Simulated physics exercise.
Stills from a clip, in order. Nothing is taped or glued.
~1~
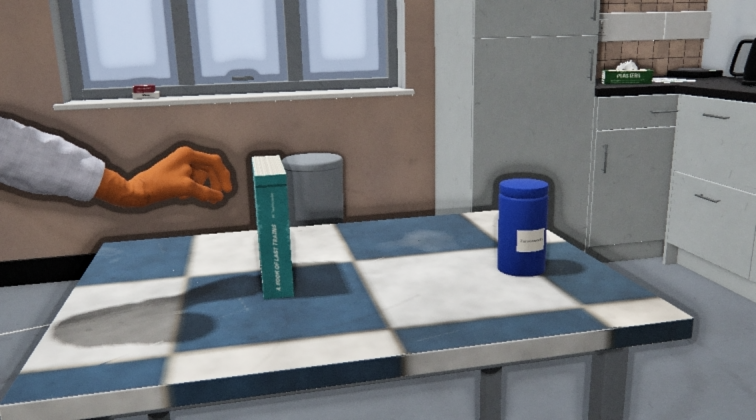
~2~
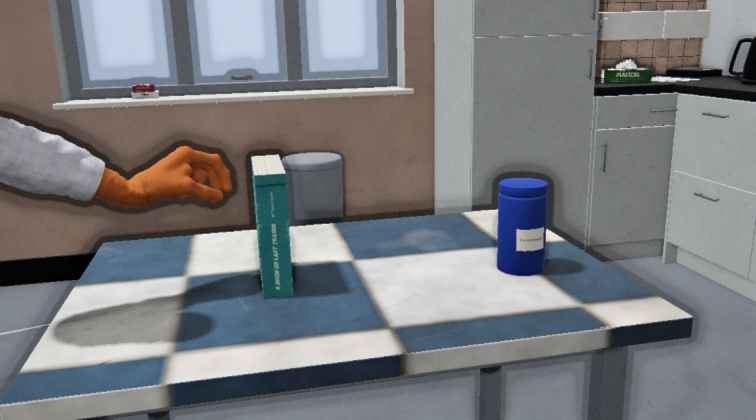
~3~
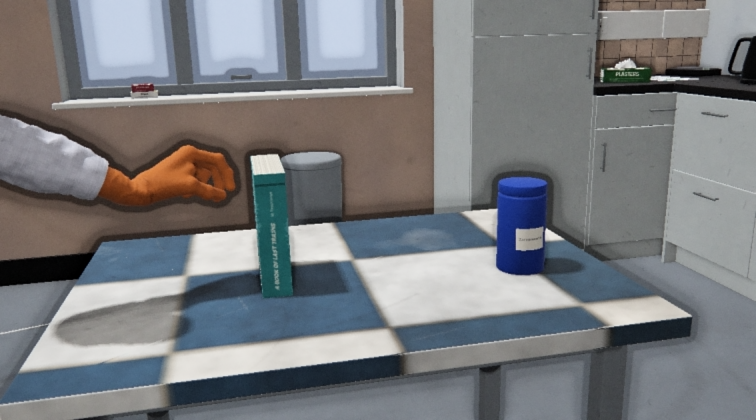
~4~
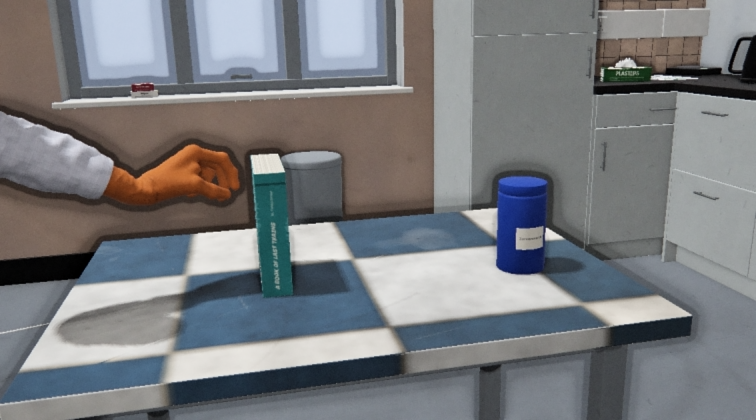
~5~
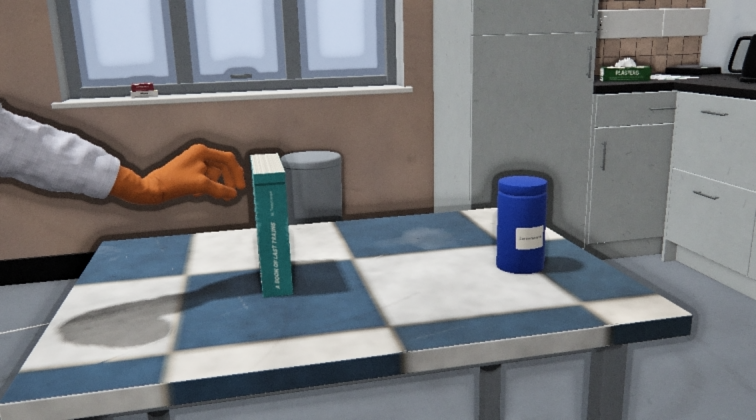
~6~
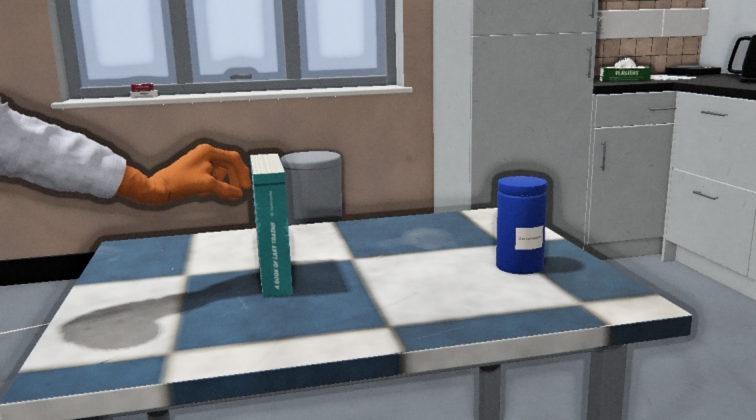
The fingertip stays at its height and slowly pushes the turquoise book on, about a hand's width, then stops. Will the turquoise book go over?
Yes, it falls.
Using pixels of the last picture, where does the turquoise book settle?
In the last picture, near pixel (350, 258).
Then, 0.60 s on from there, turquoise book turned 25° from how it was put near (297, 220).
Then, 0.80 s on from there, turquoise book on its side near (341, 246).
In the end, toppled on the table, turquoise book. At the end, from the last picture's camera, turquoise book near (350, 258).
